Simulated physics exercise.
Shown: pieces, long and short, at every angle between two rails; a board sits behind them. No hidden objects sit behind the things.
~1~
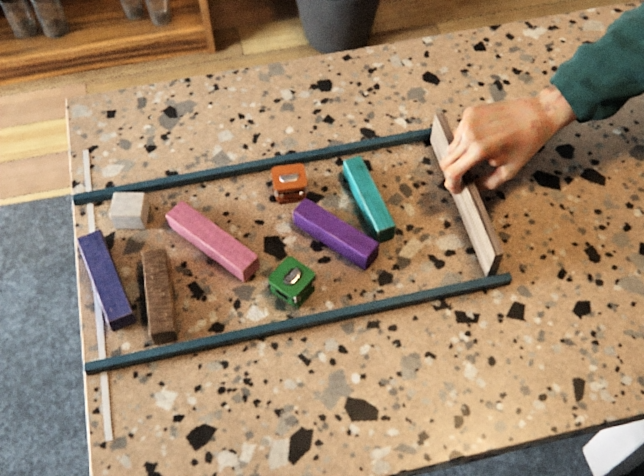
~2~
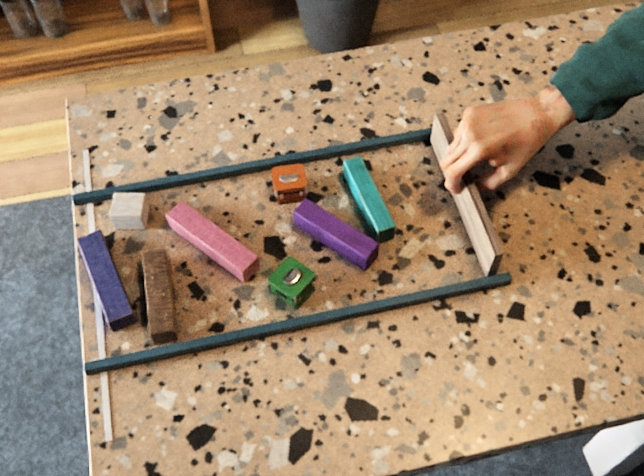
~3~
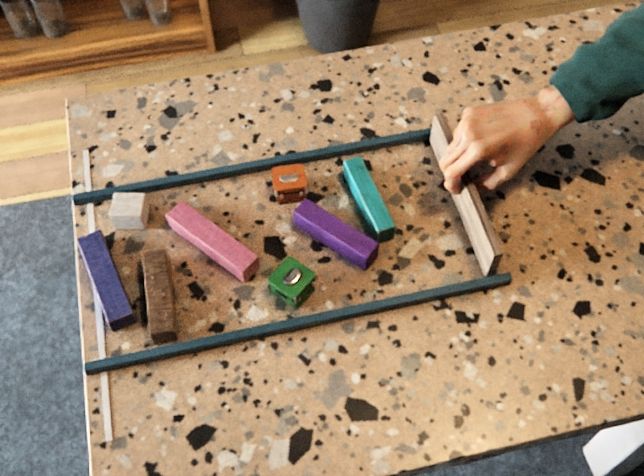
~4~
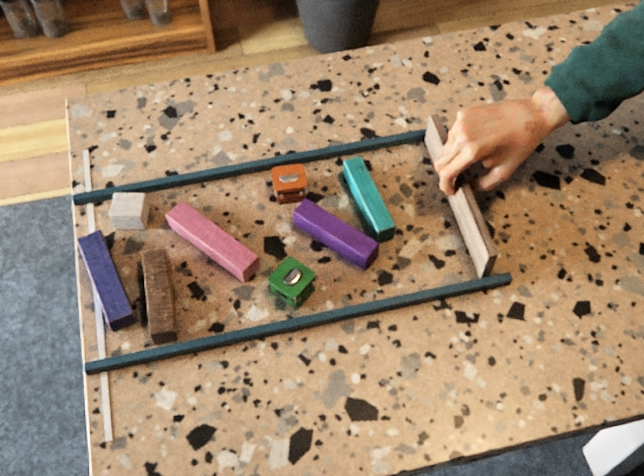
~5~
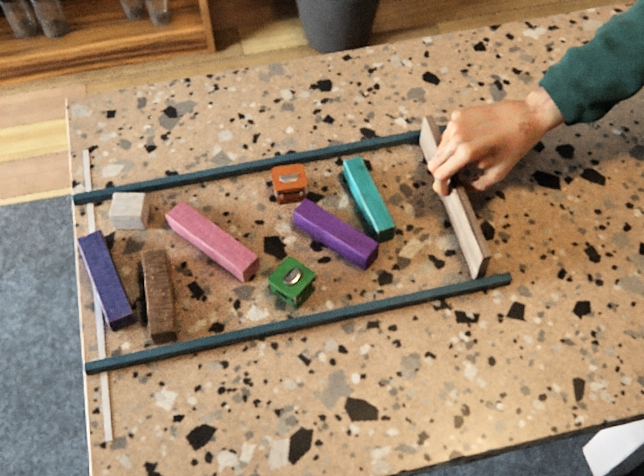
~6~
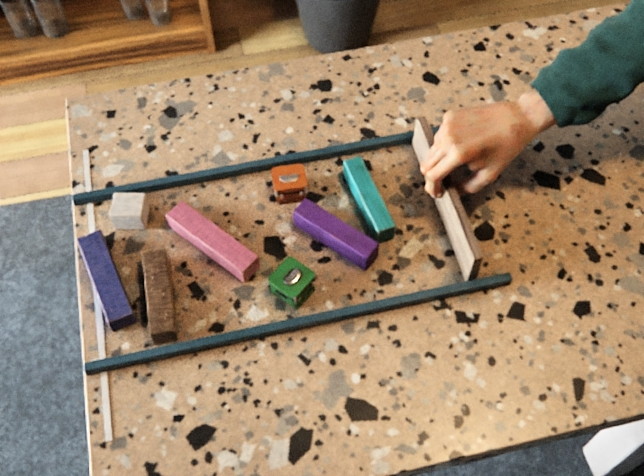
We see blocks and bars in various colours lying at different angles between two dark rails on a speckled table, while a hand at the right holds a board across the rails and slides it slightly to the left.
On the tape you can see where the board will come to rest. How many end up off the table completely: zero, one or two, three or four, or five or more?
The count that comes down will most likely be five and up.
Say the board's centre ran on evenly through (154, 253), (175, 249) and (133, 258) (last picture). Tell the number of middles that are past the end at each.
It comes out as 2, then 1, then 4.
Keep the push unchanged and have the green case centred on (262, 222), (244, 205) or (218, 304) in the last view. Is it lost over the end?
Going through them in order, it comes off, then comes off, then comes off.
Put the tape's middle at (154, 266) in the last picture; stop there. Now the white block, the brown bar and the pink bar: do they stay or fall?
The white block stays put, the brown bar topples off, and the pink bar stays put.
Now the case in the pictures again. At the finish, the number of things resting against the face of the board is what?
Looks like 1 of them, all told.
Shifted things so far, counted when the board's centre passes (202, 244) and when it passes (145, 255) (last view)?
8 by the first point, 8 by the second.
A little later, none off yet; blue bar at rest near (106, 279); white block at rest near (130, 211); brown bar at rest near (160, 295).
When it is over, the number that fall off is five or more; down, purple stick, orange case, green case, pink bar, brown bar, white block and blue bar.
